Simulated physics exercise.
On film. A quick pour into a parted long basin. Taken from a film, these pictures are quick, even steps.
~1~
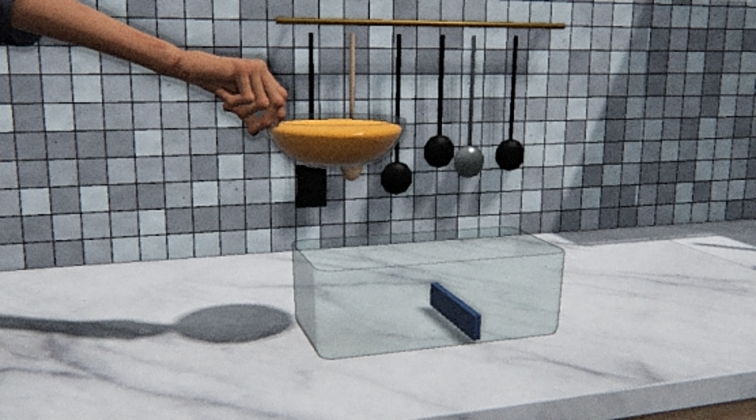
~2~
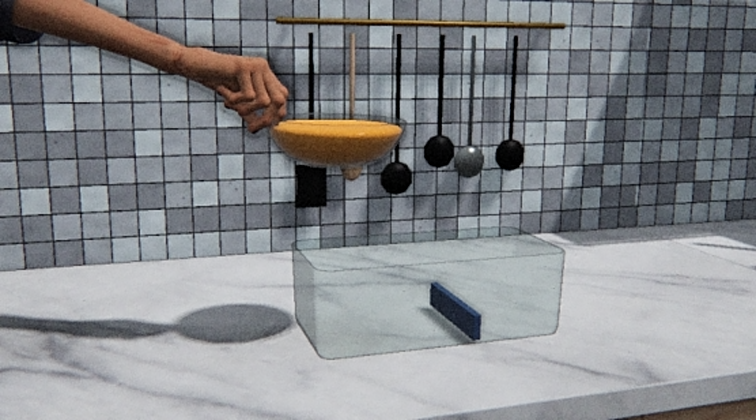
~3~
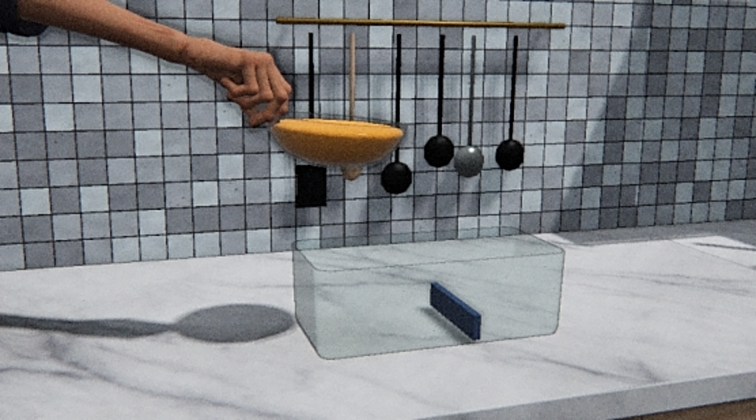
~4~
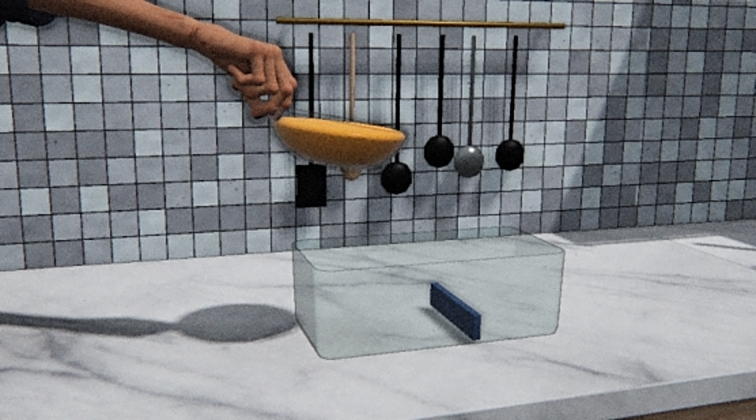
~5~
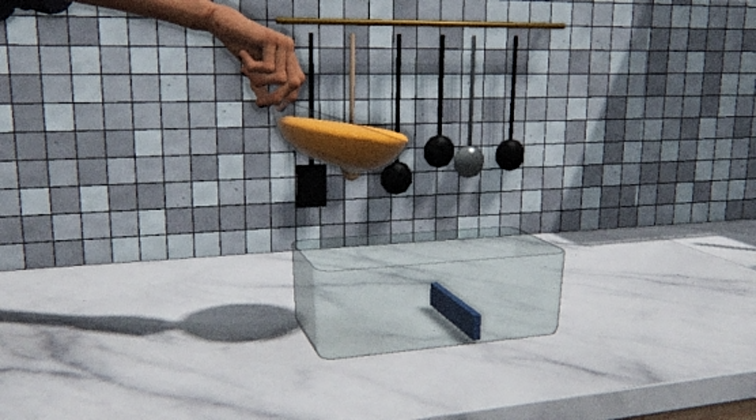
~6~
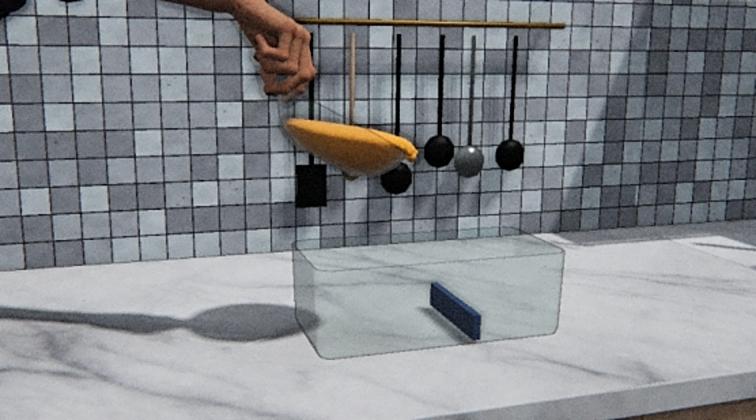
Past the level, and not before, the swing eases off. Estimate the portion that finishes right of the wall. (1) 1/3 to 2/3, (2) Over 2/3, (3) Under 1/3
Under 1/3.
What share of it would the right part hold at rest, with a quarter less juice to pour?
15 %.
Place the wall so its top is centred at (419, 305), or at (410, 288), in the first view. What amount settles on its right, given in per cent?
First try around 70 percent; second try around 80 percent.
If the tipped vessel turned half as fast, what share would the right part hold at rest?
I'd say roughly 40 in every hundred ends up there.
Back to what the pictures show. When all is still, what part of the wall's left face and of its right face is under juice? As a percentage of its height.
Left: About 50; right: About 30.
A moment on, the tilt is 82° and 6 per cent is still to pour, 39 is left of the wall and 17 right of it.
Next, the tilt is 94° and 0 per cent is still to pour, 72 is left of the wall and 25 right of it.
Then the tilt is 94° and 0 per cent is still to pour, 71 is left of the wall and 25 right of it.
Later the tilt is 94° and 0 per cent is still to pour, 71 is left of the wall and 26 right of it.
At rest 71 per cent lies left of the wall, 26 right of it and 4 outside.
